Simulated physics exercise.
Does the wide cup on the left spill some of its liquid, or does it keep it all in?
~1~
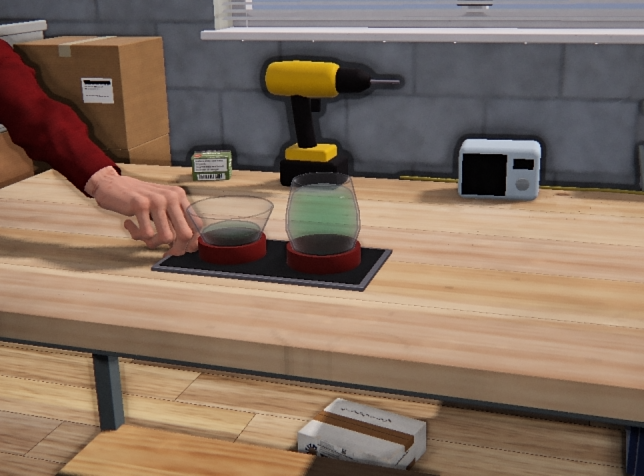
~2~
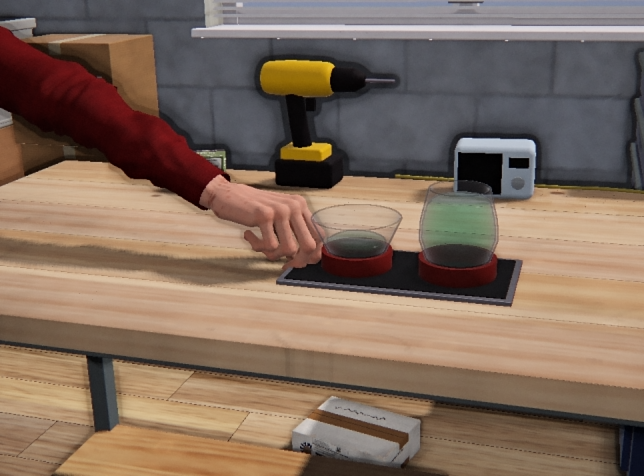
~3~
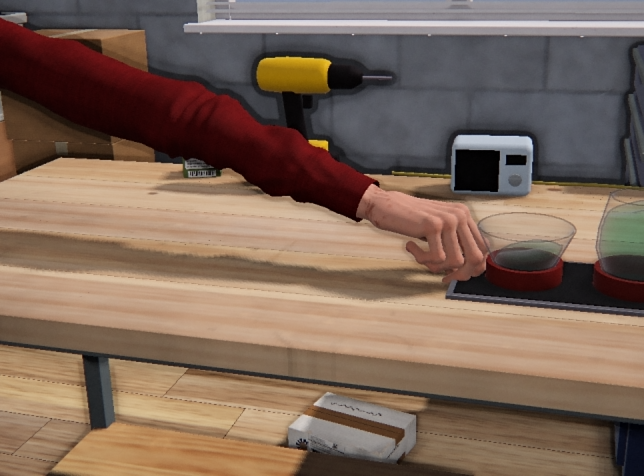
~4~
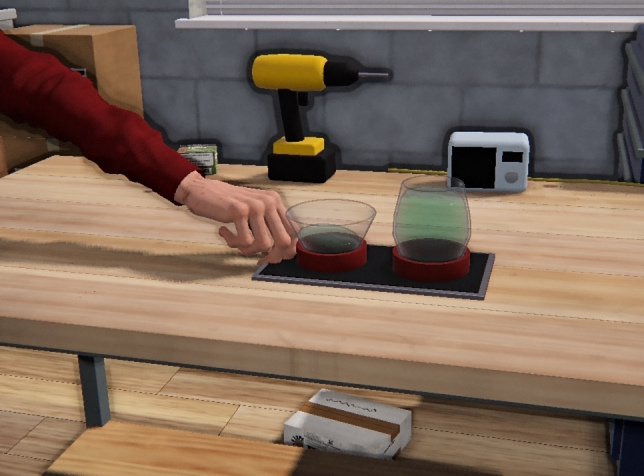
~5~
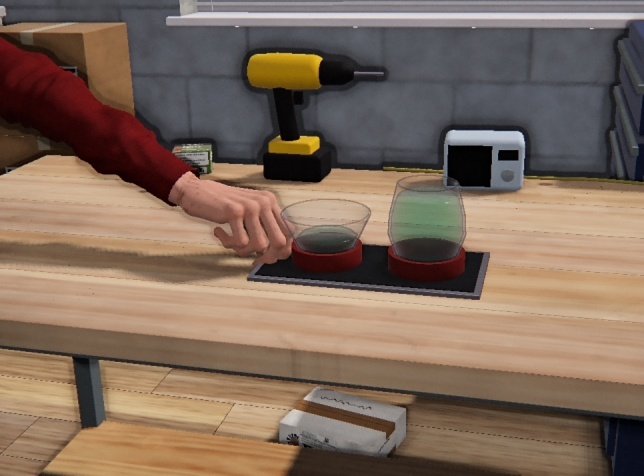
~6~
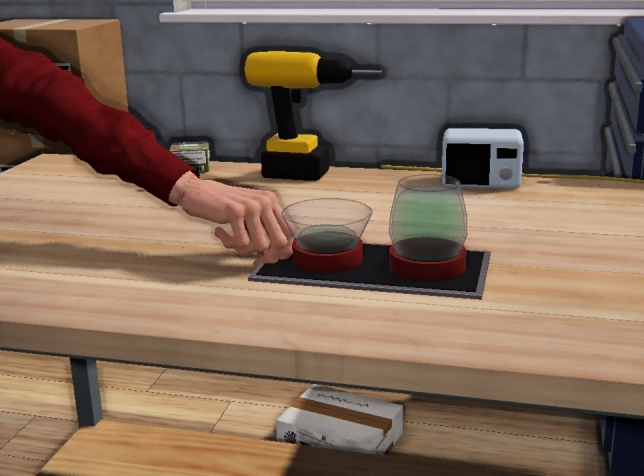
The cup keeps its liquid in as the hand slides the tray right and partway back.
